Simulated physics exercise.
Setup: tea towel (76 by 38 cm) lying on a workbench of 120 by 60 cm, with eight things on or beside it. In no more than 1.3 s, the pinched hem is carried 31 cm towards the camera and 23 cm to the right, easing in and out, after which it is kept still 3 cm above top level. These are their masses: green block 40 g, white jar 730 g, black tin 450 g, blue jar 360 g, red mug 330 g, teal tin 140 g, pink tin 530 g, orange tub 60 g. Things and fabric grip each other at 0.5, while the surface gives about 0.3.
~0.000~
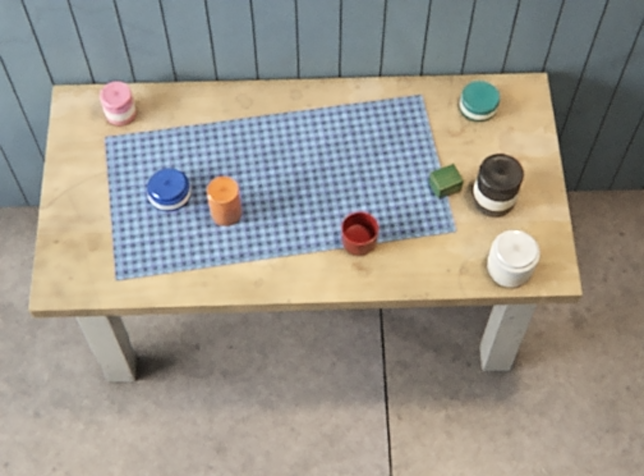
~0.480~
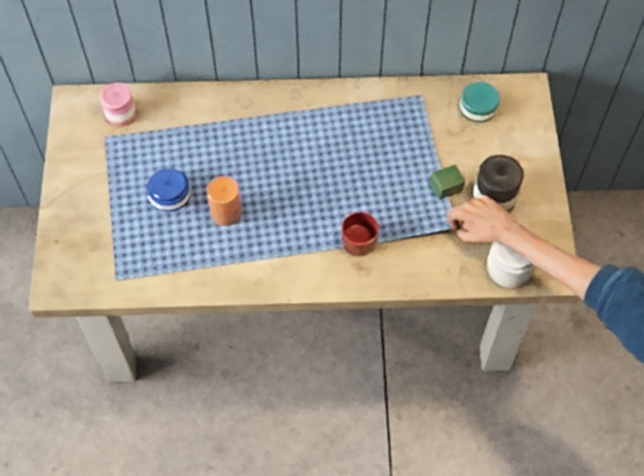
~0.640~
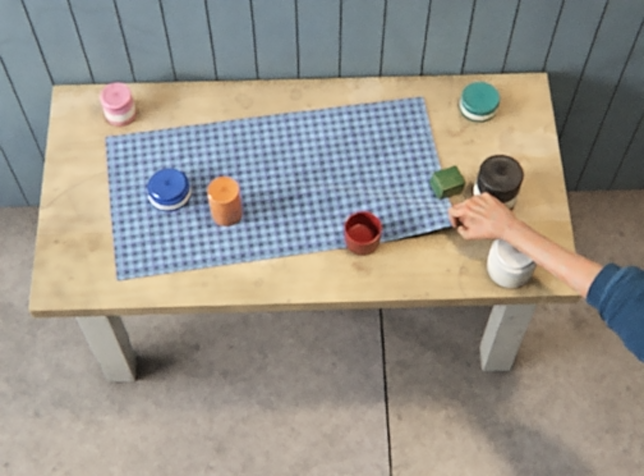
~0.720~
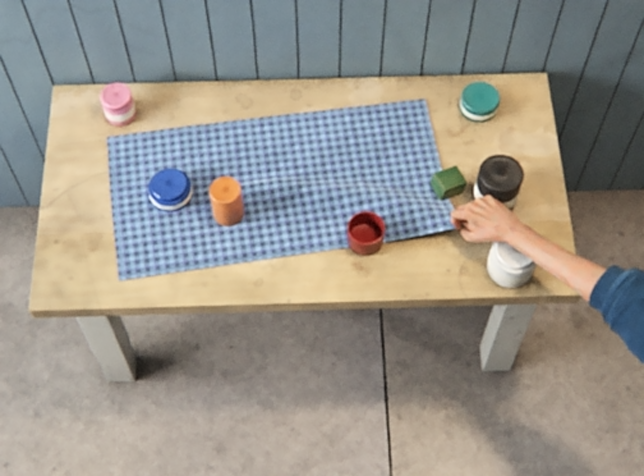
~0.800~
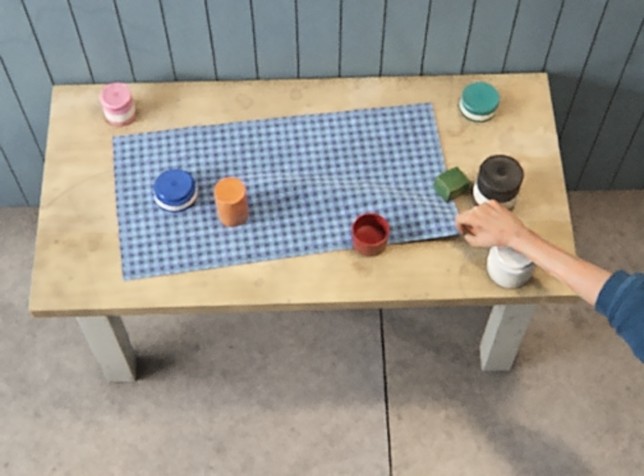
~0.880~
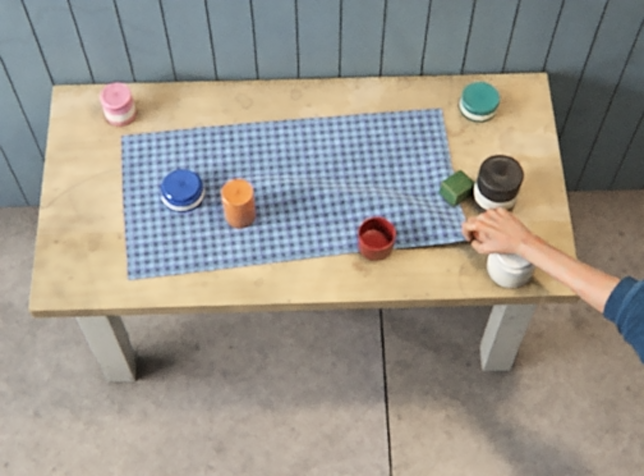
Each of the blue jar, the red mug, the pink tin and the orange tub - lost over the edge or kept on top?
Blue jar: Kept on top; red mug: Lost over the edge; pink tin: Kept on top; orange tub: Kept on top.
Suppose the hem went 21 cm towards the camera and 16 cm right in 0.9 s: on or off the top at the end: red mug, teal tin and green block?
So the red mug comes down, the teal tin does not fall, and the green block does not fall.
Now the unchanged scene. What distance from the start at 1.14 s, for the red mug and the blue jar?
I'd put the red mug at some 10 centimetres and the blue jar at some 10 centimetres.
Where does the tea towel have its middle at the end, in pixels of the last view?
The midpoint is close to pixel (411, 253).
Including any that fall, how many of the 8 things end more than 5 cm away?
In total, 5 of them qualify.
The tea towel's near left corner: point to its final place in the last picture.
That corner comes to rest close to (228, 302) in the last view.
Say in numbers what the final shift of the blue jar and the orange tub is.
Blue jar: 35 cm; orange tub: 35 cm.
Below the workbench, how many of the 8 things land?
In total, 1 of the things.
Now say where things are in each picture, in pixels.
Blue jar (167, 183); red mug (360, 228); pink tin (116, 94); orange tub (223, 190); tea towel corners (116, 280) (105, 137) (421, 95) (456, 231), in the first picture.
Tea towel corners (116, 280) (105, 137); grip (457, 228), in the second picture.
Red mug (363, 227); tea towel corners (117, 280) (106, 137); grip (458, 225), in the third picture.
Red mug (366, 227); tea towel corners (119, 280) (107, 137); grip (460, 228), in the fourth picture.
Orange tub (230, 190); red mug (371, 229); green block (453, 179); tea towel corners (123, 281) (113, 137); grip (465, 232), in the fifth picture.
Blue jar (181, 184); red mug (377, 233); pink tin (116, 95); orange tub (237, 192); tea towel corners (128, 280) (121, 136) (441, 108); grip (471, 239), in the sixth picture.
By 1.1 s, 100 % of the tea towel is still over the top; red mug 12 cm off its start, blue jar 11 cm off its start, orange tub 11 cm off its start.
By 1.4 s, 95 % of the tea towel is still over the top; red mug 24 cm off its start, blue jar 21 cm off its start, orange tub 21 cm off its start.
By 1.7 s, 80 % of the tea towel is still over the top; red mug over the edge, blue jar 30 cm off its start at (296, 215), orange tub 29 cm off its start at (345, 239).
By 1.9 s, 75 % of the tea towel is still over the top; red mug over the edge, blue jar 34 cm off its start, orange tub 33 cm off its start.
By 3.5 s, 75 % of the tea towel is still over the top; red mug over the edge, blue jar 34 cm off its start at (311, 223), orange tub 33 cm off its start at (358, 248), pink tin 0 cm off its start at (115, 95).
